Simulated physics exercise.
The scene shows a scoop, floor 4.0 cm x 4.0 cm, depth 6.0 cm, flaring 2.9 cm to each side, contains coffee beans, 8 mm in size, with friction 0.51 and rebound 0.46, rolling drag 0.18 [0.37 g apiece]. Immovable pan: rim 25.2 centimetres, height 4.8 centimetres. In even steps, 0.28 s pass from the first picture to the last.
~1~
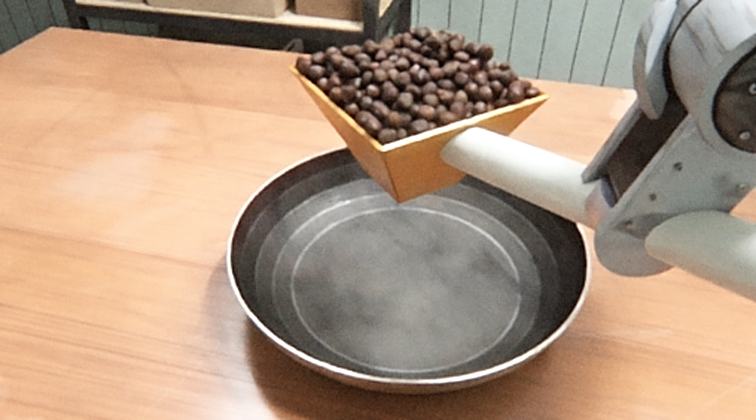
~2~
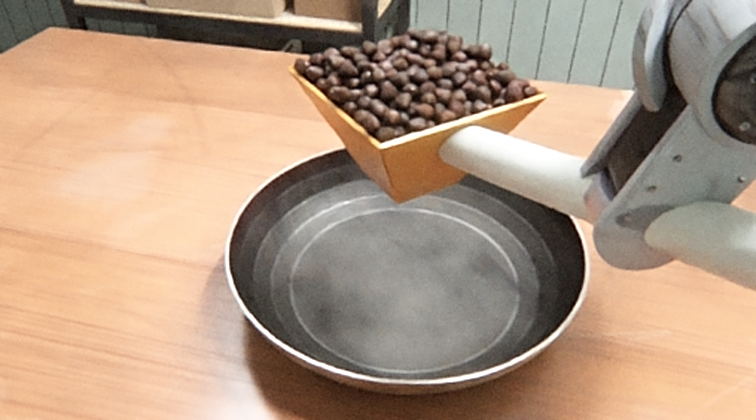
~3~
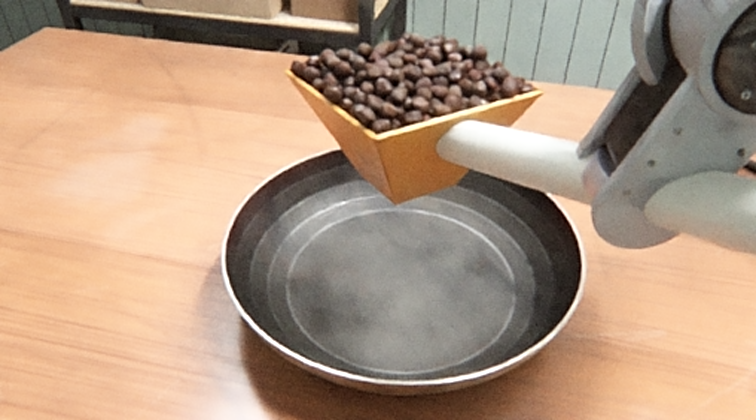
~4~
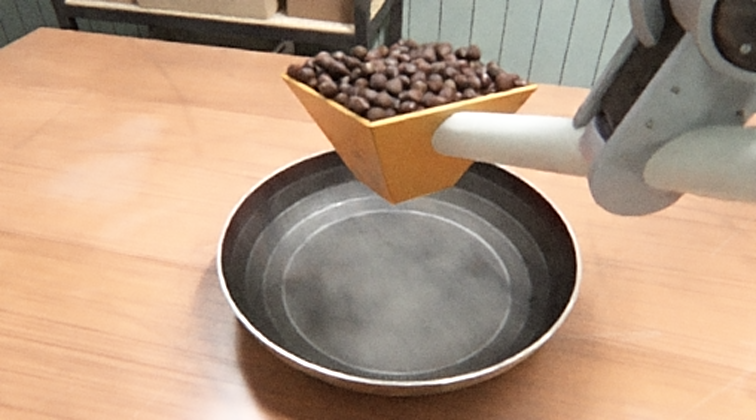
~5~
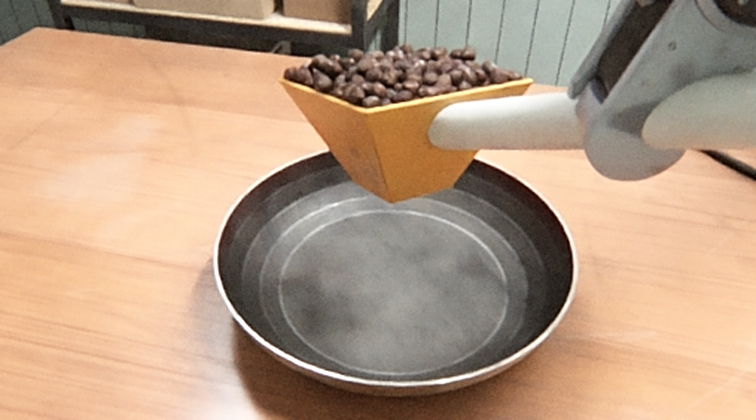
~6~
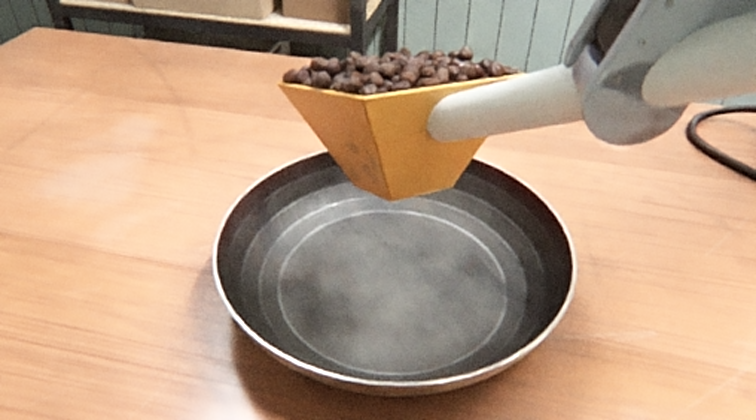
A yellow scoop heaped with dark brown beans, held by a gray robotic arm above a black pan on a wooden table, stayed nearly level at first, then gradually tilted toward the back left.
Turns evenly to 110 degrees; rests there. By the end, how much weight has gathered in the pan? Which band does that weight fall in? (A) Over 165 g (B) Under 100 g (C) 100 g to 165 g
Over 165 g.
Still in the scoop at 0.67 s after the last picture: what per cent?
Roughly 55 per cent remains.
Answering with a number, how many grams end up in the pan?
It should weigh in at close to 230 grams.
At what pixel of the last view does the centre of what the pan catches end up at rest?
Near (387, 245).
Then, 0.37 s after the last picture, tilt 53 degrees; 1 g in the pan, scoop holds 100 %.
Then, 0.67 s after the last picture, tilt 80 degrees; 74 g in the pan, scoop holds 55 %.
Then, 0.95 s after the last picture, tilt 105 degrees; 200 g in the pan, scoop holds 5 %.
Then, 1.21 s after the last picture, tilt 110 degrees; 227 g in the pan, scoop holds 0 %.
In the end, 227 g in the pan, scoop holds 0 %.
